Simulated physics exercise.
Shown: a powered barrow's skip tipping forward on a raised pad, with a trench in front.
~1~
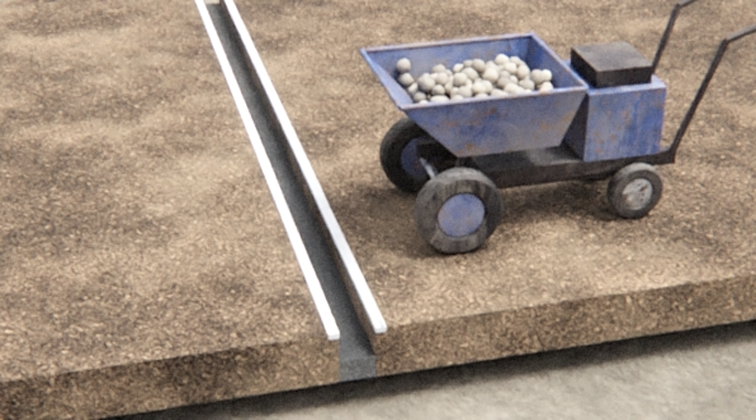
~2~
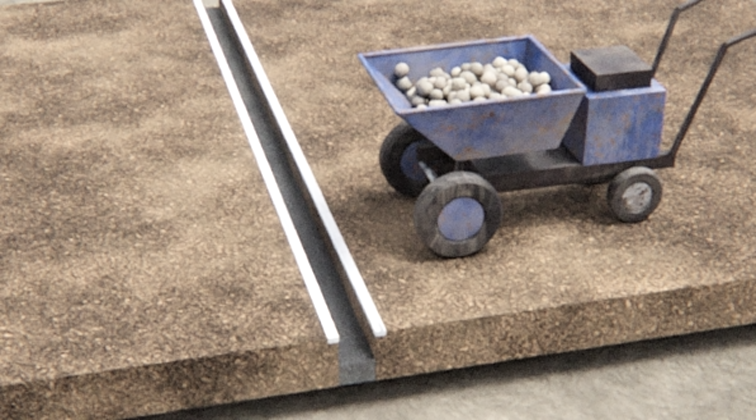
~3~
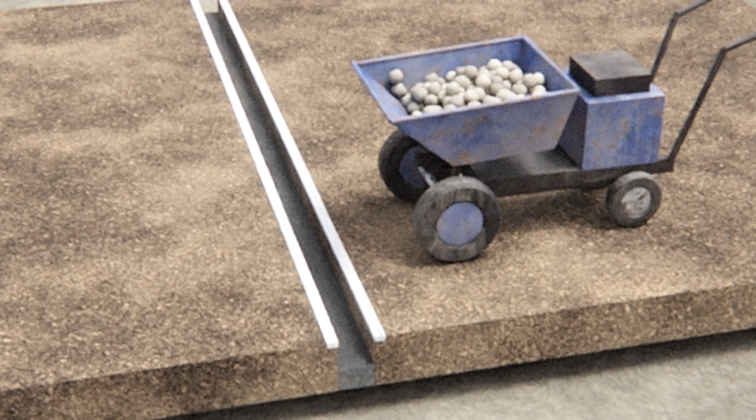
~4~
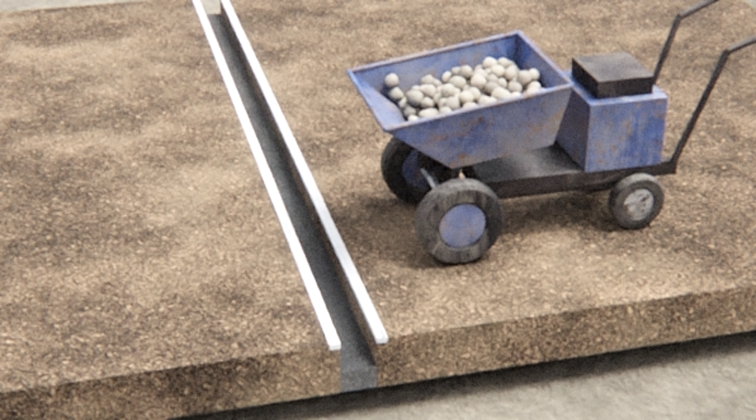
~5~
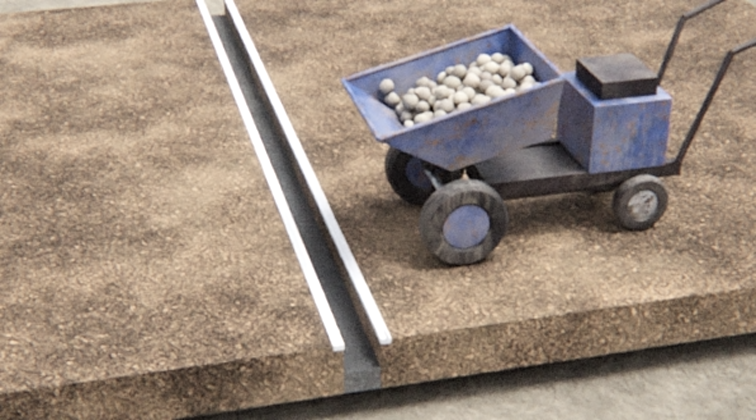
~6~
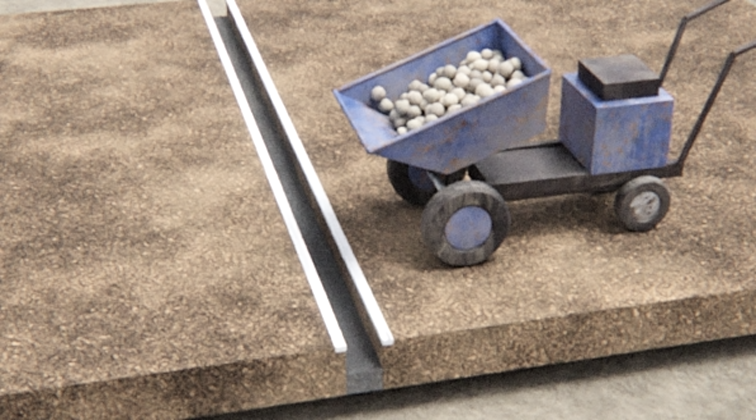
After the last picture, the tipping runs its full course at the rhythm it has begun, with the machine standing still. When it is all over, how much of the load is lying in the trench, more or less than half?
Outside the trench is the majority of the load.
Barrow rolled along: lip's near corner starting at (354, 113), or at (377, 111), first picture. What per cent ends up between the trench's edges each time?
First some 0, then 0 per cent.
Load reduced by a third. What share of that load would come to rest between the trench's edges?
That works out at around 30 percent.
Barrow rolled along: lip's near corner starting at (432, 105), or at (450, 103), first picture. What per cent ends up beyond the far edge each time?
In turn, around 20 per cent and 20 per cent.
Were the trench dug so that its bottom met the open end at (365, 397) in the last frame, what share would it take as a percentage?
The share comes out near 30 percent.
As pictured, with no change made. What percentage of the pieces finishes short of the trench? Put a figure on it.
I'd put it at around 0 percent.
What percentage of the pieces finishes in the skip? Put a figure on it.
Some 25 per cent.
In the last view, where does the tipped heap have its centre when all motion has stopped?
The centre settles at about (271, 246).
Soon, skip tipped steeply; all in the skip.
A while on, skip tipped right over; about two thirds in the skip; a small part in or heaped over the trench; about a quarter beyond it; a stray few falling.
Towards the end, skip tipped right over; about a quarter in the skip; about a quarter in or heaped over the trench; about half beyond it.
Finally, skip tipped right over; about a quarter in the skip; about a quarter in or heaped over the trench; about half beyond it.
